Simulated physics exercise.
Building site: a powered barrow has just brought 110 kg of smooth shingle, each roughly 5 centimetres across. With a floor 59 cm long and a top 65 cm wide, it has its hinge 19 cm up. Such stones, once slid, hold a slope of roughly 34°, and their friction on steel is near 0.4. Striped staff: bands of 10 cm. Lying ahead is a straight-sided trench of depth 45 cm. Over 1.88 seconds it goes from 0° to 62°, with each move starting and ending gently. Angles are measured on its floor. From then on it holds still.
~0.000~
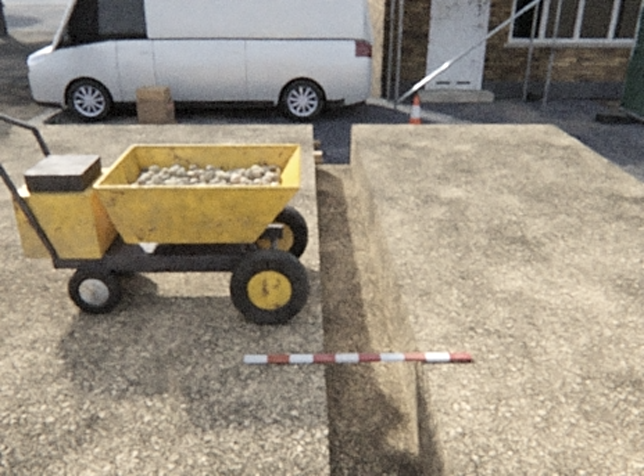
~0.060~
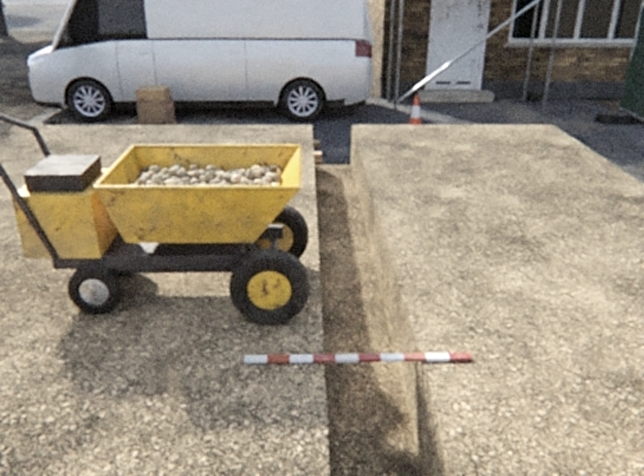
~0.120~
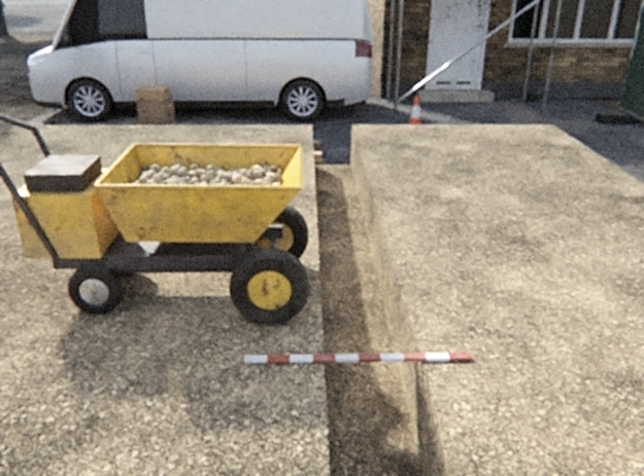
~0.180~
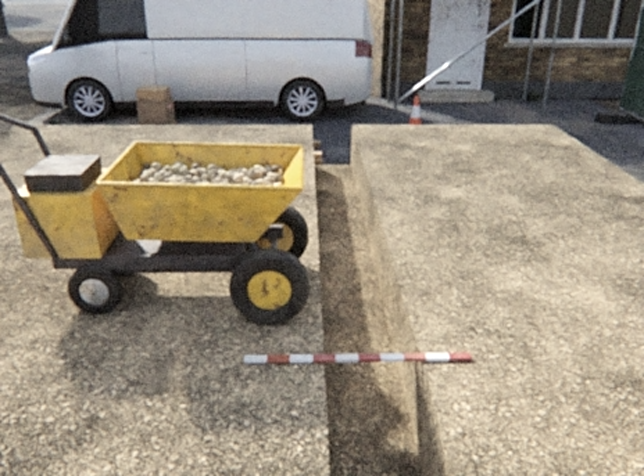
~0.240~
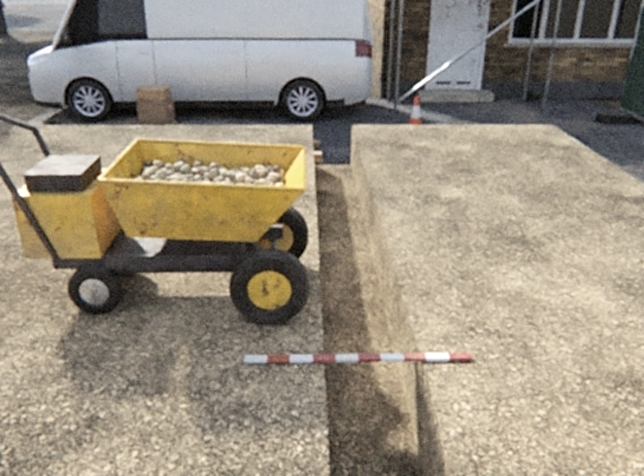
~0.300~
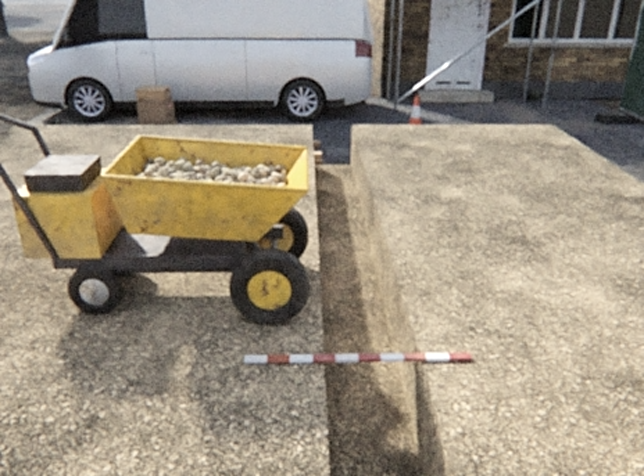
On a building site, a yellow powered barrow loaded with smooth, pale stones stands at the left edge of a straight-sided trench, near a red-and-white striped staff. The tray first sits level, then its rear rises slightly and slowly toward the trench side, while the wheels stay still.
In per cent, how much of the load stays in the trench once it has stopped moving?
I would say about 60 per cent.
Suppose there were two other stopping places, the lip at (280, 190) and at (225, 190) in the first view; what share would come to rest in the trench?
Roughly 80 in a hundred from the first, 100 in a hundred from the second.
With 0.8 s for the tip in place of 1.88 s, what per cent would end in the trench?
Roughly 45% would finish there.
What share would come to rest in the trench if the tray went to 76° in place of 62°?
Then about 40 per cent.
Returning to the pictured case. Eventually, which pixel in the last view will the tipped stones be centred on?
Roughly (391, 342), I'd say.
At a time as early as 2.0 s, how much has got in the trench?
I'd say near 15 per cent at that time.
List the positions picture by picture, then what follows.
The tray is at 0°, its lip at (299, 188); the top of the load is at (207, 176), in the first picture.
The tray is at 0°, its lip at (299, 188); the top of the load is at (207, 176); the stones move at 0.1 m/s on average, in the second picture.
Lip at (300, 188), floor tilted 1°, highest stones at (208, 175); the stones move at 0.1 m/s on average, in the third picture.
Lip at (302, 189), floor tilted 2°, highest stones at (181, 174); the stones move at 0.2 m/s on average, in the fourth picture.
Lip at (305, 189), floor tilted 3°, highest stones at (175, 171); the stones move at 0.2 m/s on average, in the fifth picture.
Lip at (307, 190), floor tilted 4°, highest stones at (168, 168); the stones move at 0.2 m/s on average, in the sixth picture.
After 1.4 s the floor is at 52°; 100 % in the tray; the foremost stones are at (370, 222).
After 2.0 s the floor is at 62°; 62 % in the tray, 13 % in the trench, 25 % past the trench; the foremost stones are at (470, 295).
After 2.3 s the floor is at 62°; 38 % in the tray, 23 % in the trench, 39 % past the trench; the foremost stones are at (532, 298).
After 4.3 s the floor is at 62°; 0 % in the tray, 60 % in the trench, 40 % past the trench; the foremost stones are at (543, 280).
